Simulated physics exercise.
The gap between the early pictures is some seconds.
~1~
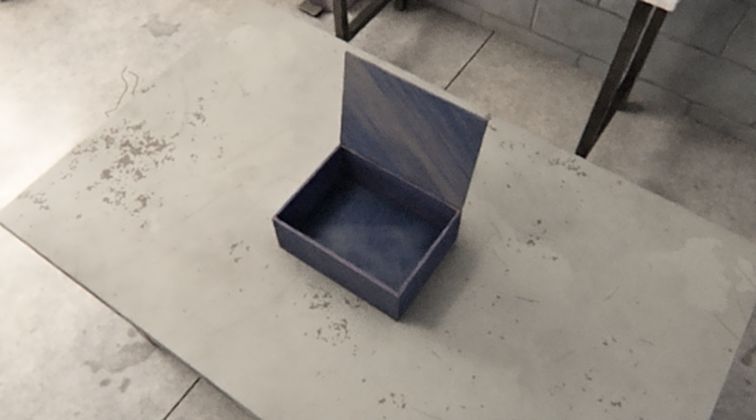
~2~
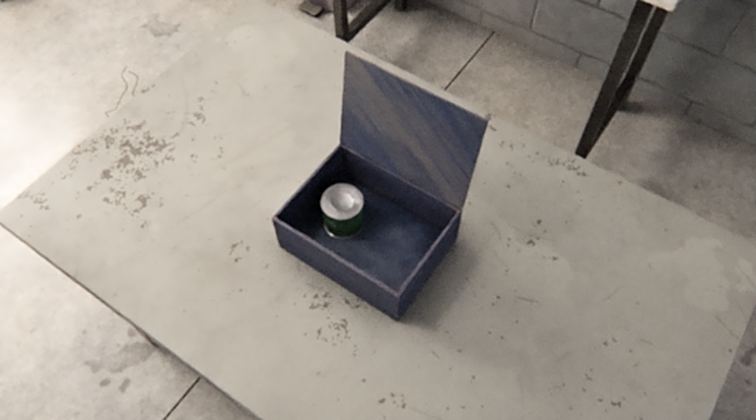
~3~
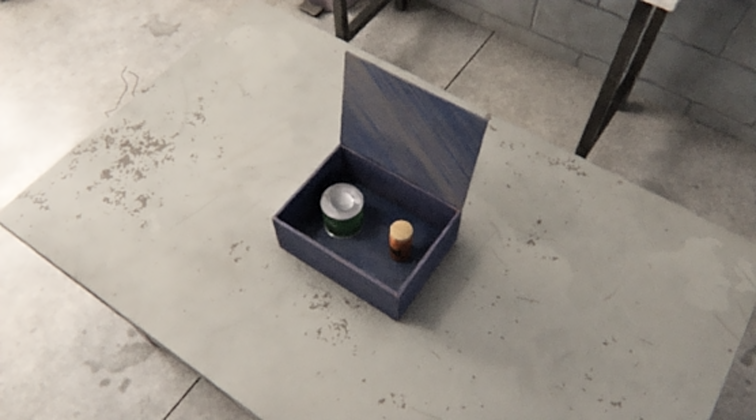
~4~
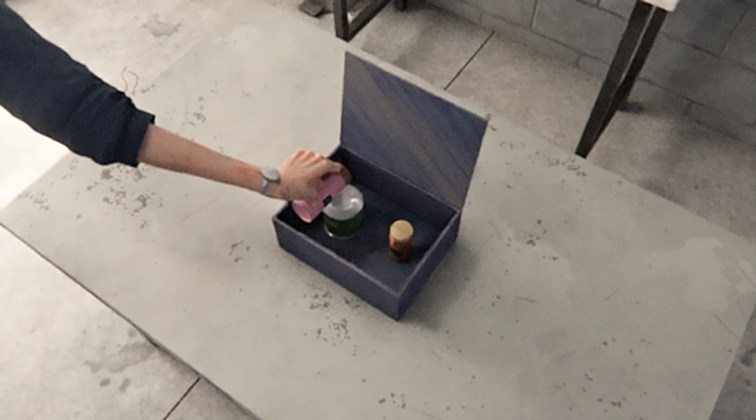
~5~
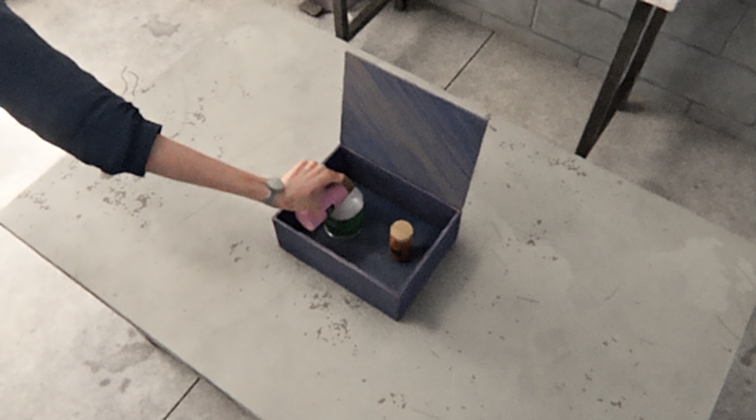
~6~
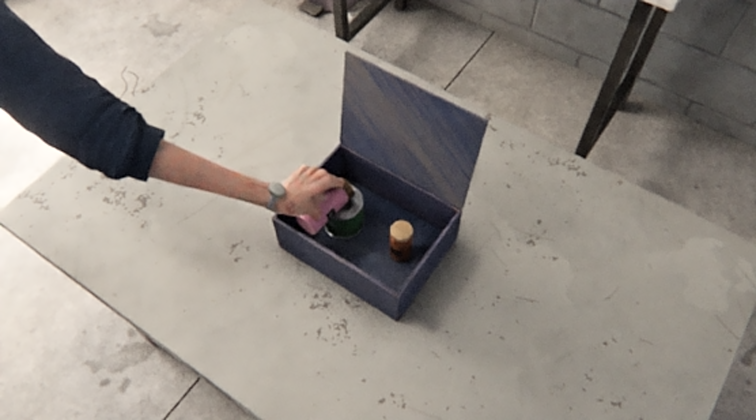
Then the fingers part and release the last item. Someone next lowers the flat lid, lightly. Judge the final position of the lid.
The lid finishes raised off the rim.
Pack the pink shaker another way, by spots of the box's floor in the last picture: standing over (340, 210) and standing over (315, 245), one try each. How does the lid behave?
On the first go the lid remains open a bit, and on the second go it remains open a bit.
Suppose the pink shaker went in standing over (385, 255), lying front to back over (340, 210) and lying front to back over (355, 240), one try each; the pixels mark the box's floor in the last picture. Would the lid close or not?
First, it shuts; second, it stays open; third, it shuts.
Then, 1.40 s later than the last frame, lid 72° above the rim.
Then, 1.80 s later than the last frame, lid 40° above the rim.
When it is over, lid 13° above the rim; all 3 as before. End places, in pixels of the last picture, pink shaker near (324, 205).
